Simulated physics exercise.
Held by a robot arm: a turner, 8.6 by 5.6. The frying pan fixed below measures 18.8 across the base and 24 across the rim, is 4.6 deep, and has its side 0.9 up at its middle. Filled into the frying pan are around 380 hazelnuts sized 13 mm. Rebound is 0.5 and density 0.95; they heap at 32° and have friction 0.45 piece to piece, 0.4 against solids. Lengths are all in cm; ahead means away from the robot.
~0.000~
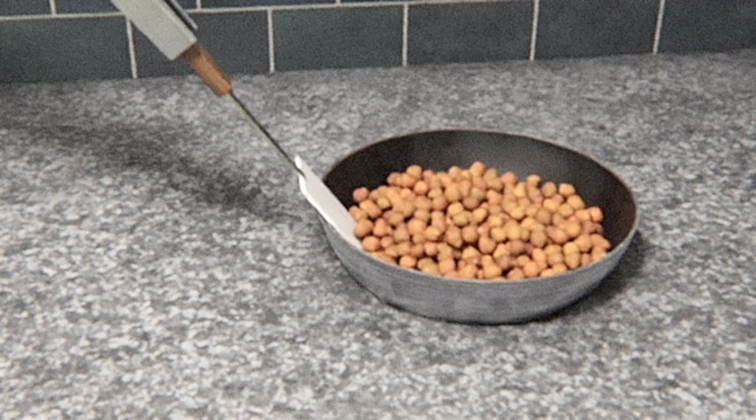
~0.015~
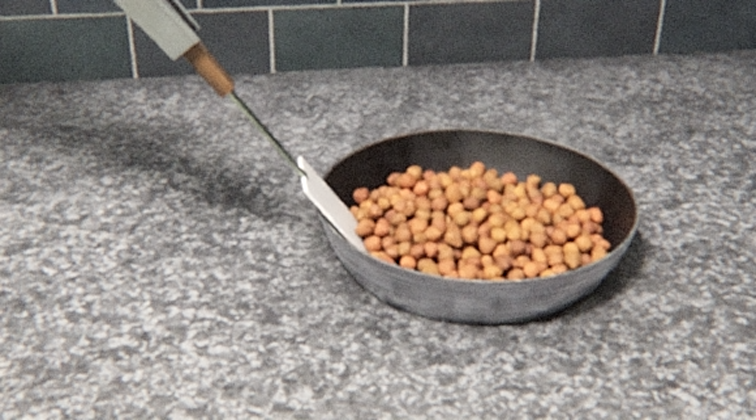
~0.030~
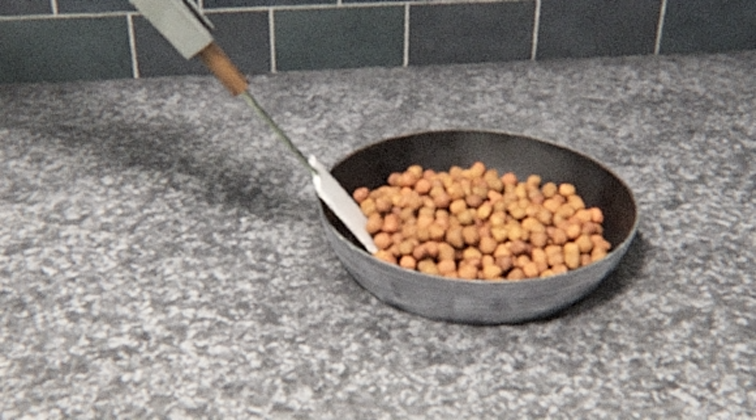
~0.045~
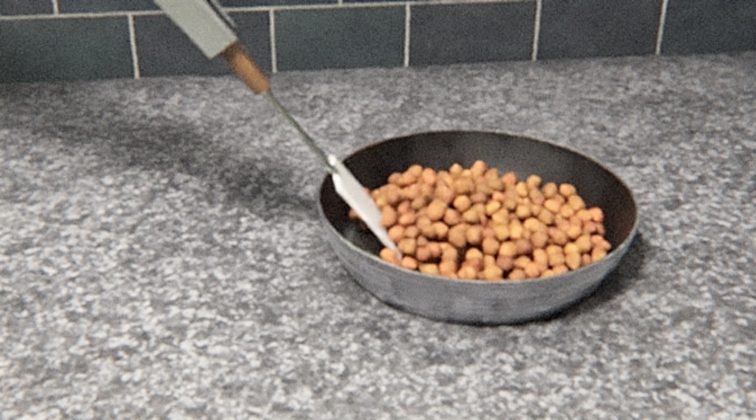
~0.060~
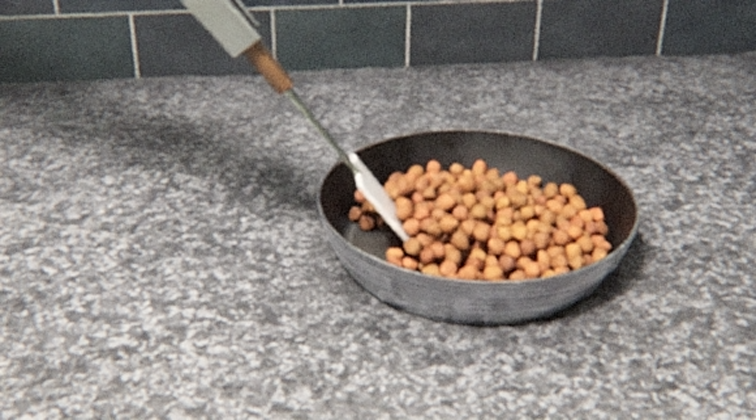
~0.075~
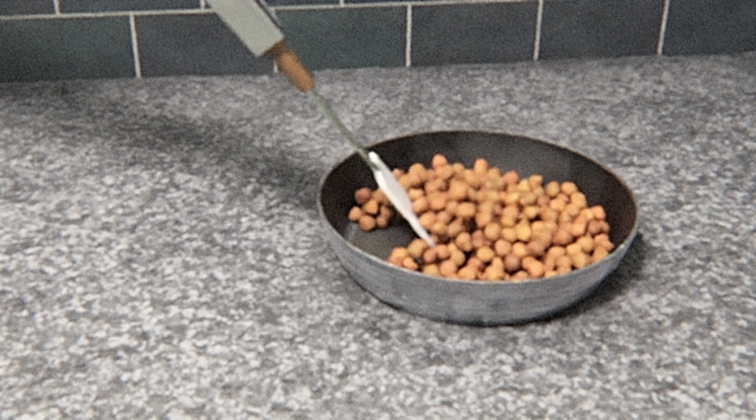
A white-bladed turner with a wooden collar and pale grey-green handle, reaching in from the upper left, starts at the pan's left side and slides right through the hazelnuts, pushing them into a slightly higher heap while a few stay behind it. The dark frying pan of orange-brown nuts sits still right of centre. The unmoving camera looks down on a speckled grey counter before dark blue-grey tiles.
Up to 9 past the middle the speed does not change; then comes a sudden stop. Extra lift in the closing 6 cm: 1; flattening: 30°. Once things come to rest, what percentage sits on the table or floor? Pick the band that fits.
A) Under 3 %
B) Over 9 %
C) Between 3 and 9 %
C, between 3 and 9 %.
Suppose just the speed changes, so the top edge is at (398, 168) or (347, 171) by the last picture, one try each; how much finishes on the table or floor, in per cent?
First try about 15 %, second try about 0 %.
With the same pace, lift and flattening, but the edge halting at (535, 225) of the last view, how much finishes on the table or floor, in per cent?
My guess is roughly 0 percent.
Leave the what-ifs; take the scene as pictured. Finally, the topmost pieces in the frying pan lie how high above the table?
About 6.0 cm above the table.
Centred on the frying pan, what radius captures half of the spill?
I reckon close to 22 centimetres.
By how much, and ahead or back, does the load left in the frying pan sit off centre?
3.5 cm ahead.
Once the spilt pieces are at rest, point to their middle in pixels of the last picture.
(683, 220).
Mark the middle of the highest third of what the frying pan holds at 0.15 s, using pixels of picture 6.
Roughly pixel (528, 202).
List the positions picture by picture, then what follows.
Turner top edge at (300, 174), sloping 54°; upper third of the load around (475, 221), from x 355 to 605, top at y 170; 380 in the frying pan, in the first picture.
Turner top edge at (303, 173), sloping 54°; upper third of the load around (472, 223), from x 355 to 605, top at y 170, in the second picture.
Turner top edge at (315, 173), sloping 54°; upper third of the load around (467, 225), from x 355 to 605, top at y 170, in the third picture.
Turner top edge at (335, 172), sloping 54°; upper third of the load around (464, 218), from x 355 to 605, top at y 170, in the fourth picture.
Turner top edge at (356, 170), sloping 54°; upper third of the load around (465, 216), from x 355 to 605, top at y 170, in the fifth picture.
Turner top edge at (377, 169), sloping 54°; upper third of the load around (470, 213), from x 360 to 605, top at y 165; 380 in the frying pan, in the sixth picture.
After 0.11 s, sloping 54°, highest piece 7 above the table; 380 in the frying pan.
After 0.15 s, sloping 44°, highest piece 8 above the table; 380 in the frying pan.
After 0.37 s, sloping 24°, highest piece 6 above the table; 361 in the frying pan, 15 on the table or floor, 4 on the blade or in flight.
After 1.42 s, sloping 24°, highest piece 6 above the table; 361 in the frying pan, 19 on the table or floor.
At rest, 361 in the frying pan, 19 on the table or floor. That is 5 % on the table or floor.
